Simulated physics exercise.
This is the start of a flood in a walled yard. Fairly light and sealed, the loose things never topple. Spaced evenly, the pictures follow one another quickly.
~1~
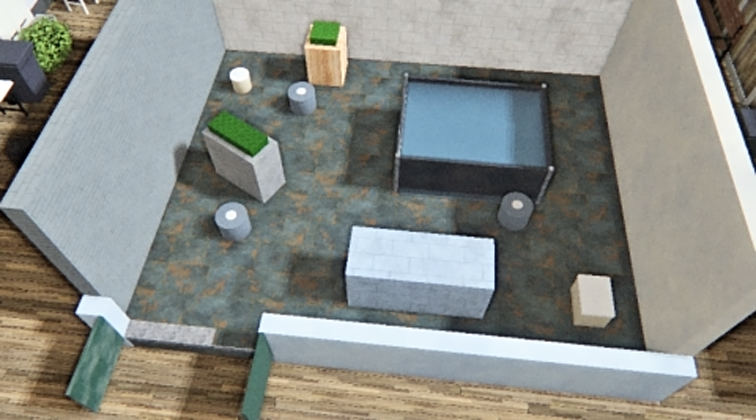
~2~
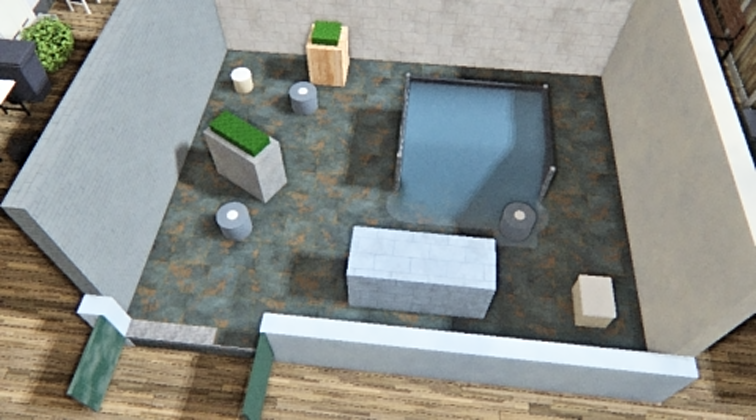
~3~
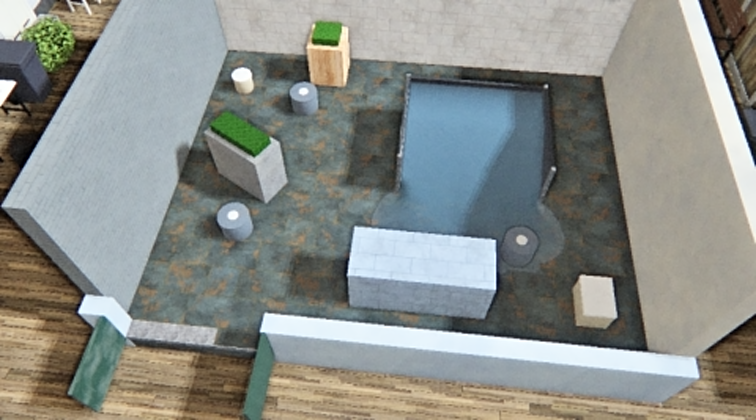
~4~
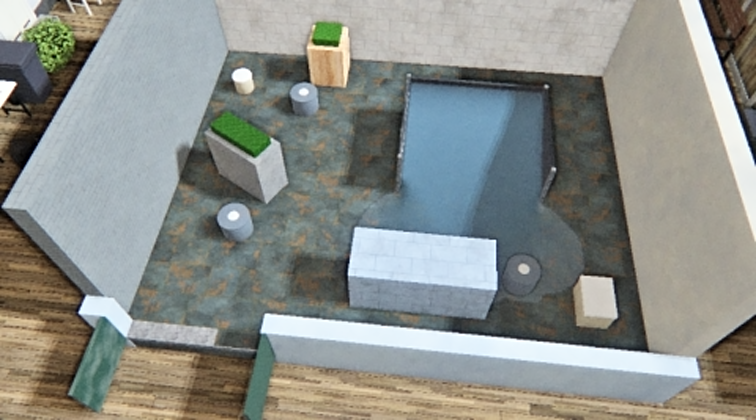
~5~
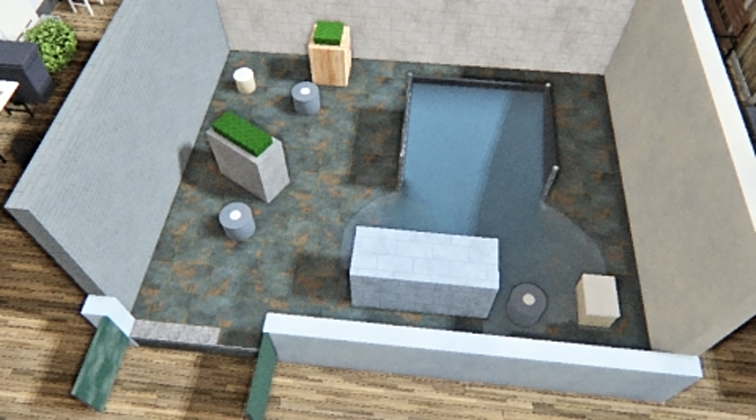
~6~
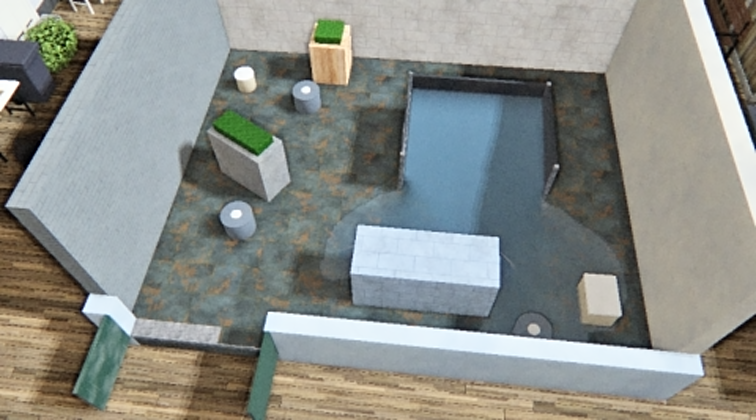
A grey tub slides toward the low front wall as water spreads across the yard.
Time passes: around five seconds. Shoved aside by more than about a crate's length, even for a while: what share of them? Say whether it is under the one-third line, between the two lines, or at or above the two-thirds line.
Share: Two thirds and up.
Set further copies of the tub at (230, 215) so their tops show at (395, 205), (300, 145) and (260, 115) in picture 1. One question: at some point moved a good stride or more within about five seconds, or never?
In order: Shoved clear, shoved clear, then shoved clear.
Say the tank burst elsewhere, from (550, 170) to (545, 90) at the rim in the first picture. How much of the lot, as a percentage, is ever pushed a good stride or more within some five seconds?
Estimate: Close to 40 per cent.
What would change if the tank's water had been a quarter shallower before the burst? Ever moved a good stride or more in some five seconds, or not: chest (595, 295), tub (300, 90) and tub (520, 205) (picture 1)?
Going through them in turn, I'd say got there, then never got there, then got there.
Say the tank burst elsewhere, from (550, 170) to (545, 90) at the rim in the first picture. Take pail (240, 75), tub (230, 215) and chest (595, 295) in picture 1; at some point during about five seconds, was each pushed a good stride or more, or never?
Lab note - in sequence: Did not travel far; did not travel far; travelled far enough.
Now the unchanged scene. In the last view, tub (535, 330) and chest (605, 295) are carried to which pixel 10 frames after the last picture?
The first should be near (605, 305), the second near (651, 276).
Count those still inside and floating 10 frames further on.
By my reckoning the number comes out at 3.
A moment on, 1 of 5 are well off their spots; 1 afloat.
Next, 2 of 5 are well off their spots; 3 afloat.
Later, 3 of 5 are well off their spots; 2 afloat.
In the end, 4 of 5 are well off their spots, and 4 have been at some point; 3 afloat.
